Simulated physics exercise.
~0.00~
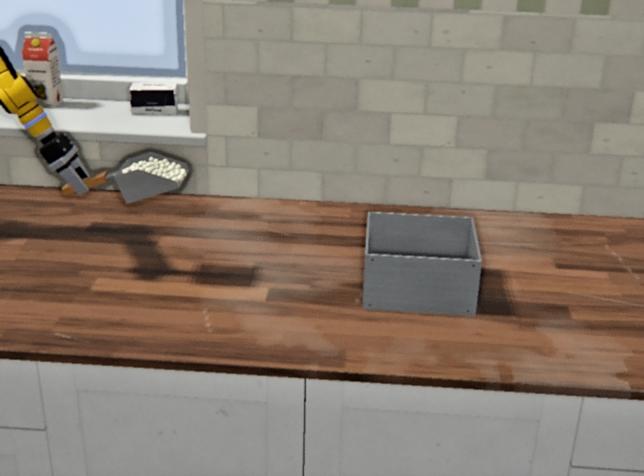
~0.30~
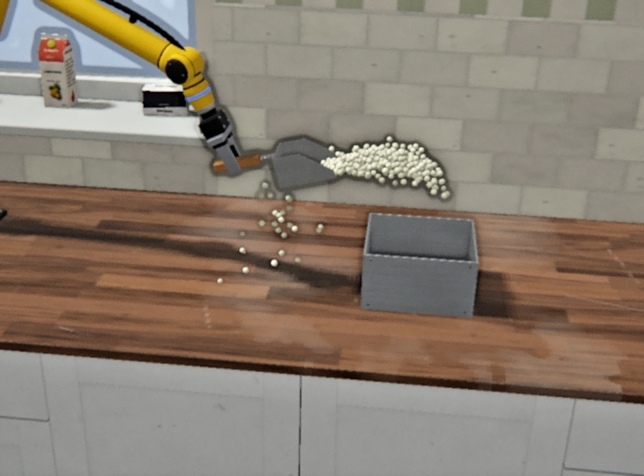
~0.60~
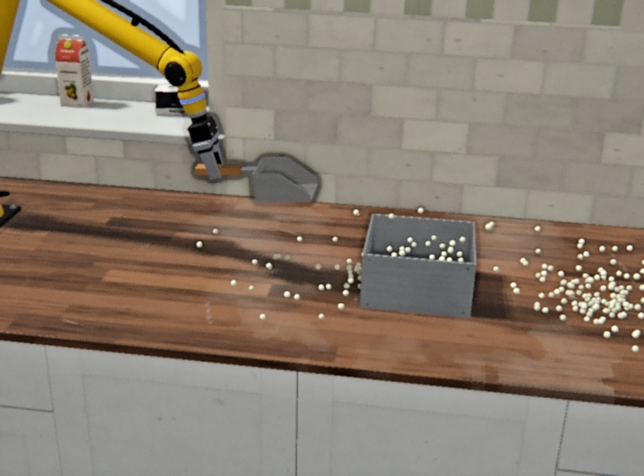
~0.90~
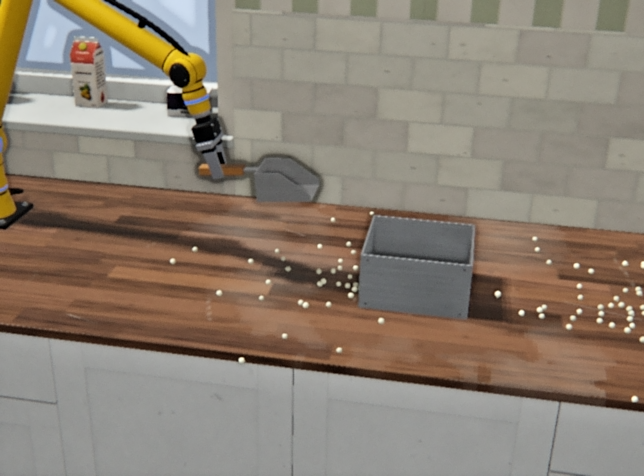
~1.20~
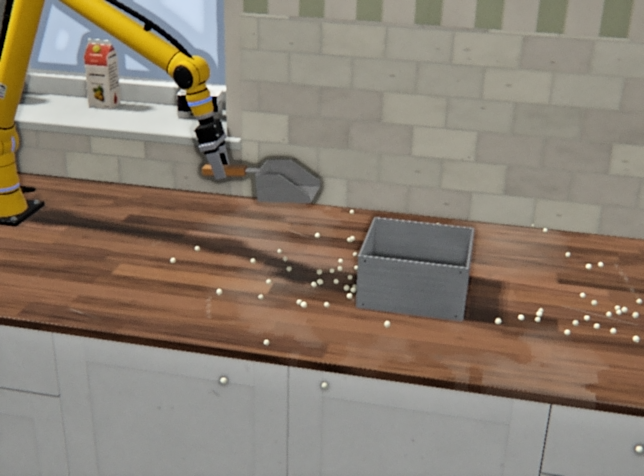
A yellow robot arm swept a scoop of small pale beads to the right over a wooden countertop and pulled up short, flinging them forward; some dropped into a grey box, but most scattered and rolled across the counter on both sides.
